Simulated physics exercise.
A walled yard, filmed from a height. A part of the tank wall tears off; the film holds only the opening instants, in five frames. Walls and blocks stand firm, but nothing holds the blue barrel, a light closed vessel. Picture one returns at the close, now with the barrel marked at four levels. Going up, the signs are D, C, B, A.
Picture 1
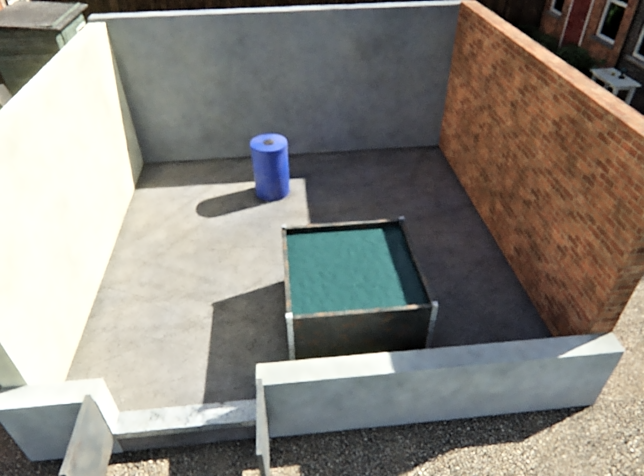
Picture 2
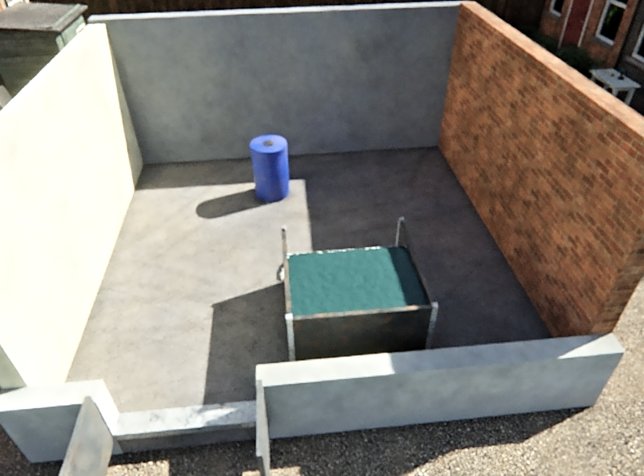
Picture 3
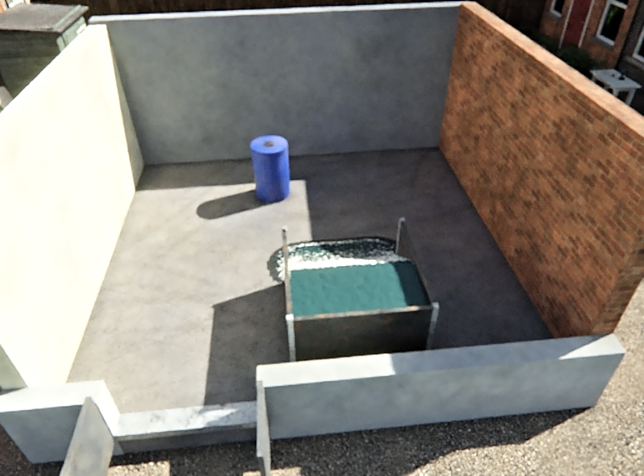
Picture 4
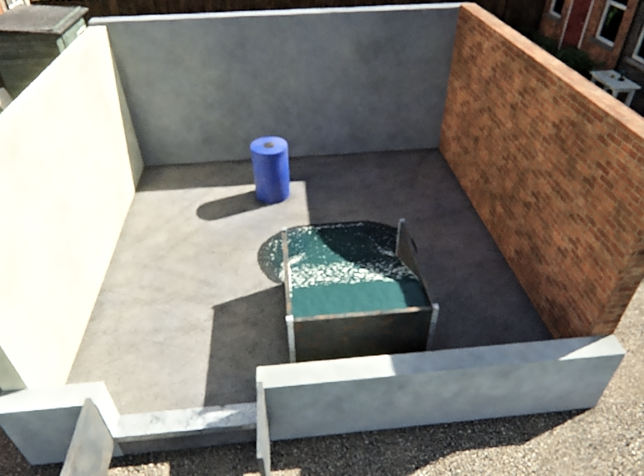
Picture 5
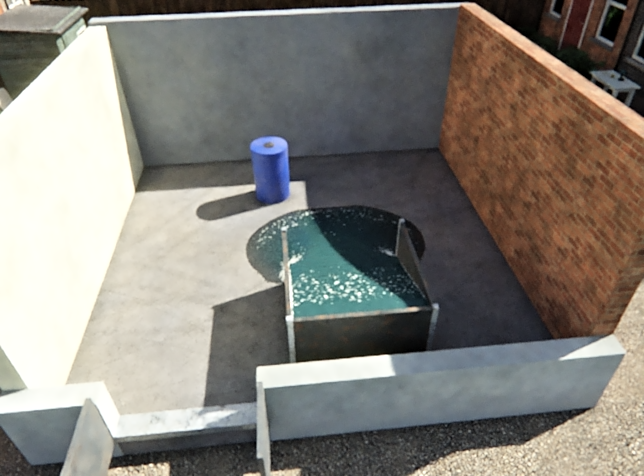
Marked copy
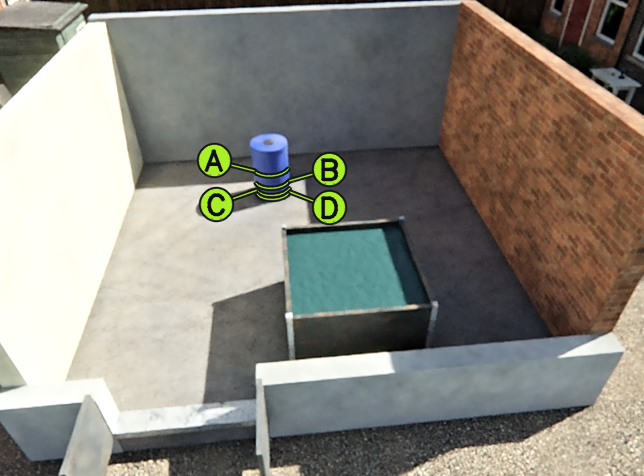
In a walled yard with an open gate and a blue barrel, the back side of a full tank dropped away, and green water poured out behind it and spread across the ground towards the barrel.
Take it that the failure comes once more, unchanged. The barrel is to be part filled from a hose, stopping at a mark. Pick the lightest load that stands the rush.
Go for A.
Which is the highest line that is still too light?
It is B.
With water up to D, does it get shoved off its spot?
Yes, it does.
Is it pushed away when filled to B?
Yes, that goes wrong.
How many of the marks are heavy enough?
One of them.
On the marked copy, A at (271, 176); B at (272, 188); C at (273, 195); D at (273, 199); from the bottom up D, C, B, A.
With A, it does not move.
With B, it is pushed about its own width away.
With C, it is pushed about 4 times its own width away.
With D, it is pushed about 7 times its own width away.
